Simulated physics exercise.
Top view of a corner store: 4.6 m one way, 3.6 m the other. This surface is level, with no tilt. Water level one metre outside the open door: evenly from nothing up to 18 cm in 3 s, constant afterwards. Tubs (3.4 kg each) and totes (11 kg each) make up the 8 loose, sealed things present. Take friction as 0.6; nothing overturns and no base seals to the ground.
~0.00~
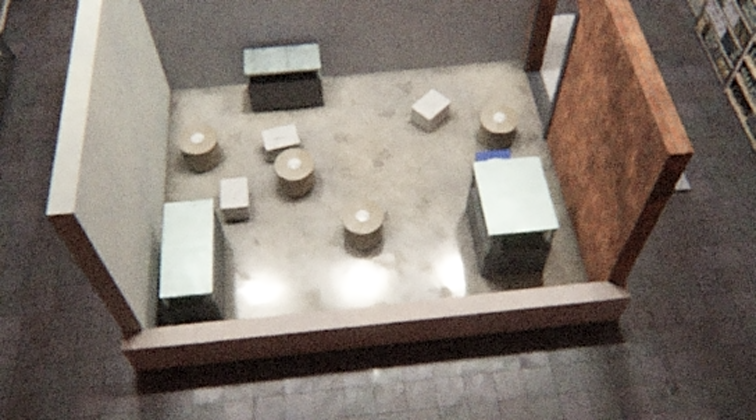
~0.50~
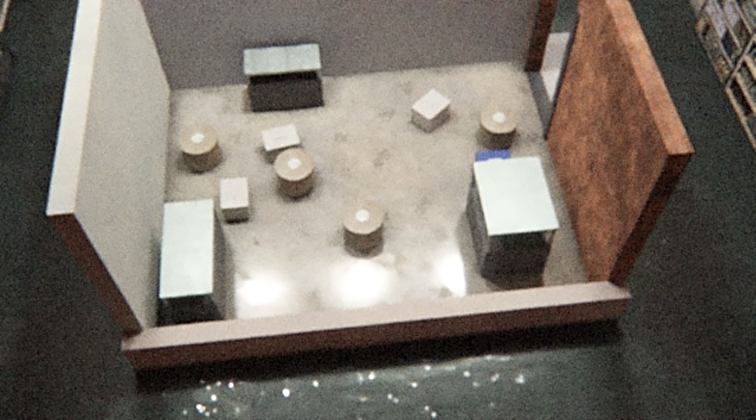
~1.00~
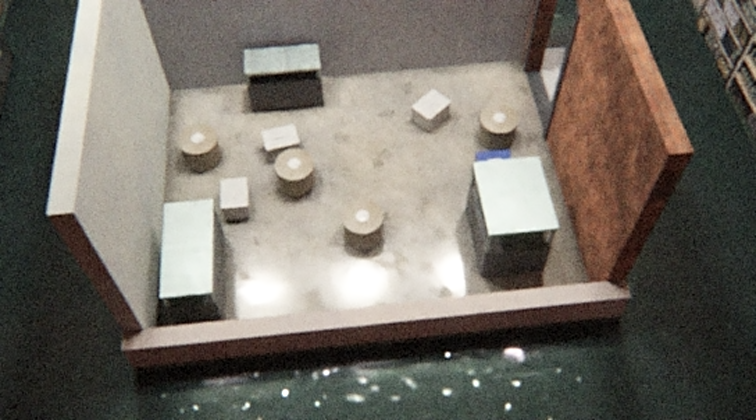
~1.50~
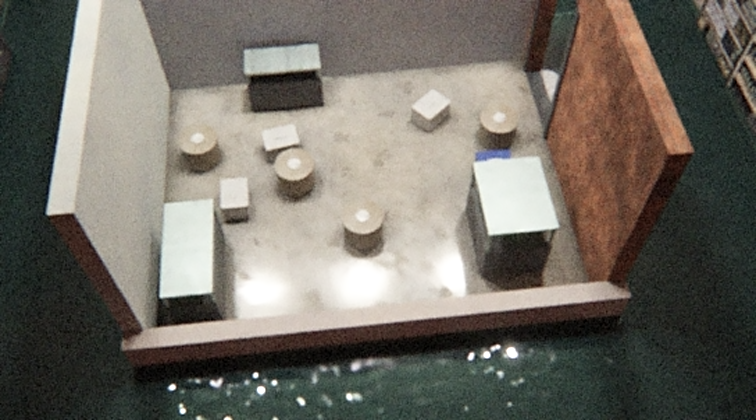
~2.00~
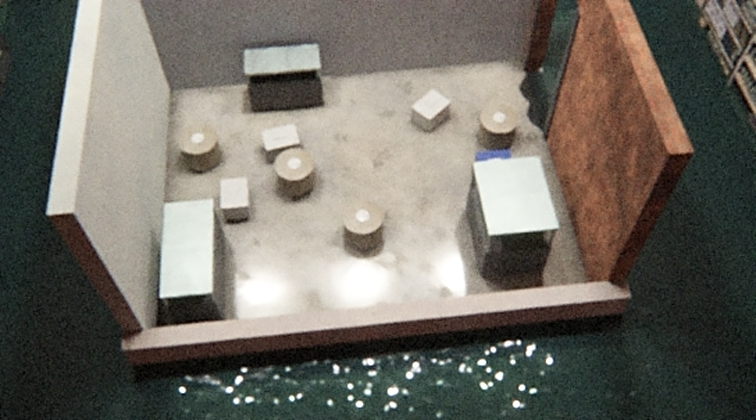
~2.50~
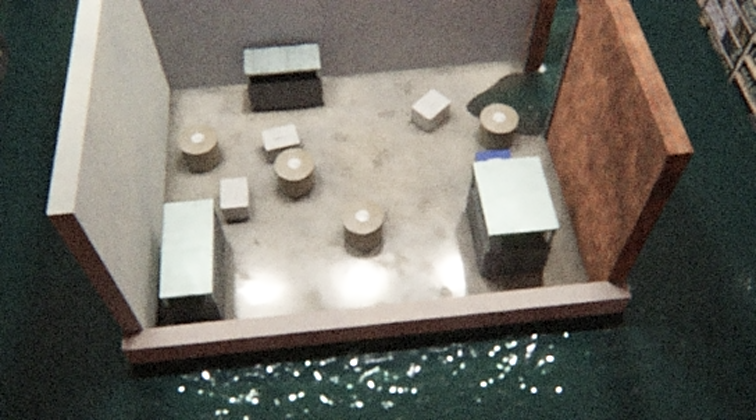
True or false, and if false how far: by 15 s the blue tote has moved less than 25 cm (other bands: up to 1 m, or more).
True.
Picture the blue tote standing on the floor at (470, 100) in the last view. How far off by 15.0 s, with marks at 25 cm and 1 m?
Here it heads a good way off.
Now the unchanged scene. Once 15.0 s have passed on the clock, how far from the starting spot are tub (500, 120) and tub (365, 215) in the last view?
Shifts: 350 cm / 200 cm.
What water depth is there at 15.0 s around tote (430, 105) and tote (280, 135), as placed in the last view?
First roughly 10 cm, second roughly 13 cm.
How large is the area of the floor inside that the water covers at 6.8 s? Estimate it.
About 13 m2.
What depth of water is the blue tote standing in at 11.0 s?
About 3 cm.
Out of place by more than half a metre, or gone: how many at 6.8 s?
The number comes to 2.
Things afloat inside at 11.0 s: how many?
My tally comes to 4.
After 3.5 s the blue tote is near (495, 161), 0.0 m from its start, aground; 0 afloat.
After 6.8 s the blue tote is near (495, 161), 0.0 m from its start, aground; 2 afloat.
After 11.0 s the blue tote is near (495, 161), 0.0 m from its start, aground; 4 afloat.
After 15.0 s the blue tote is near (495, 161), 0.0 m from its start, aground; 7 afloat.
